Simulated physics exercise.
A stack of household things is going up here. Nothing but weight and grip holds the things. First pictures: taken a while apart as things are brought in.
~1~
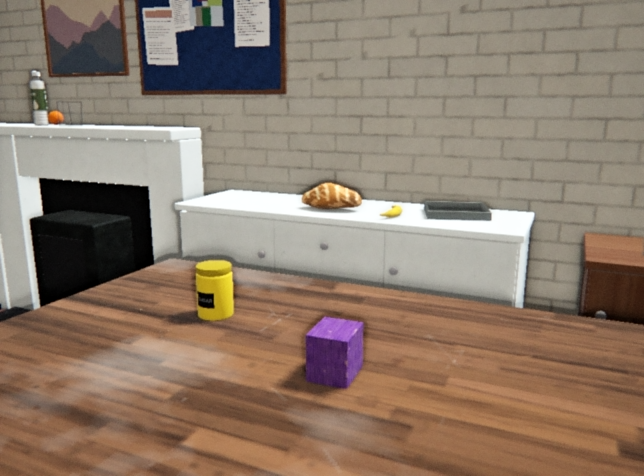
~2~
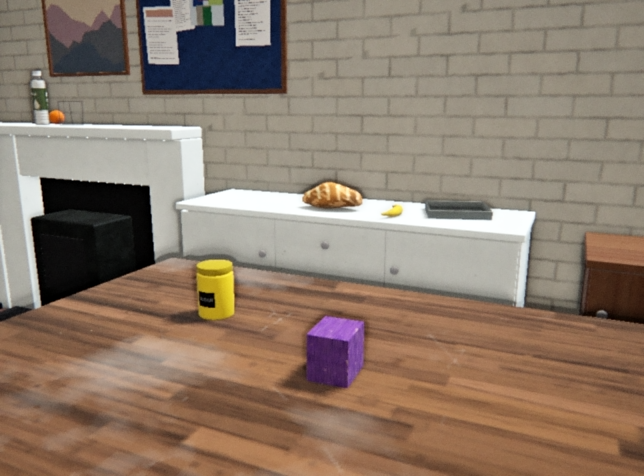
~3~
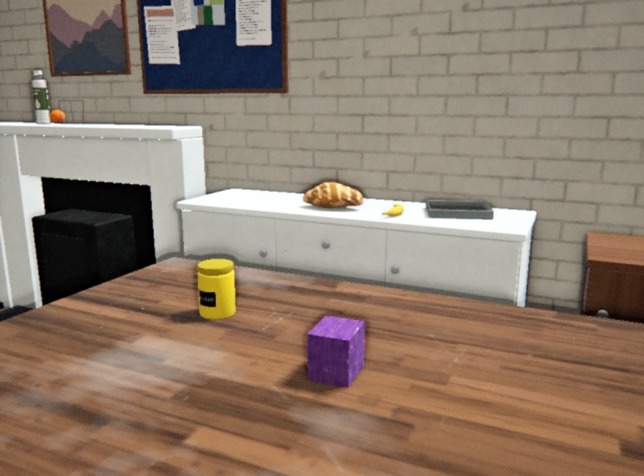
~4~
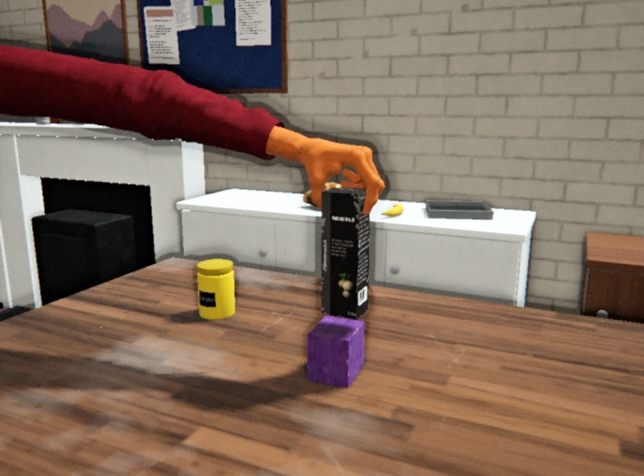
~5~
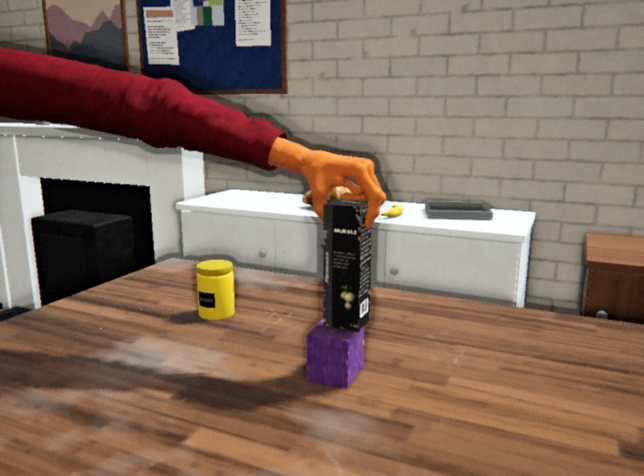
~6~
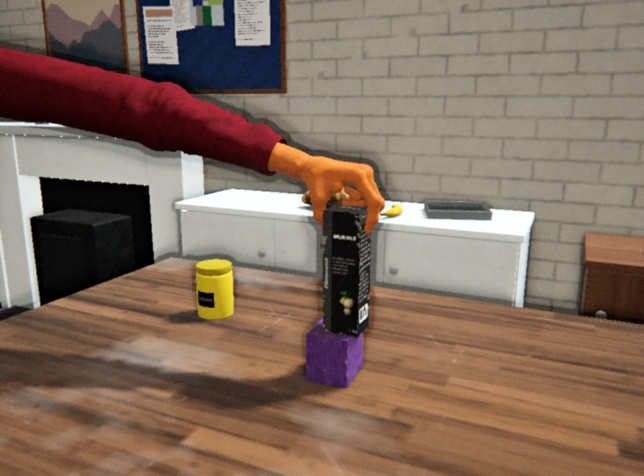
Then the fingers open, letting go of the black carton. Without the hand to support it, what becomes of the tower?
Well, the stack stays in one piece.
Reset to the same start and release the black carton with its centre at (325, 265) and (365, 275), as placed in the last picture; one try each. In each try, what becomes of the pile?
On the first go it remains standing, and on the second it collapses.
Then, 1.00 s after the last picture, nothing has stirred.
Then, 2.00 s after the last picture, black carton resting near (347, 271).
At rest, all 3 in place. Seen from the same camera at the end, black carton near (347, 271). The pile keeps its balance.
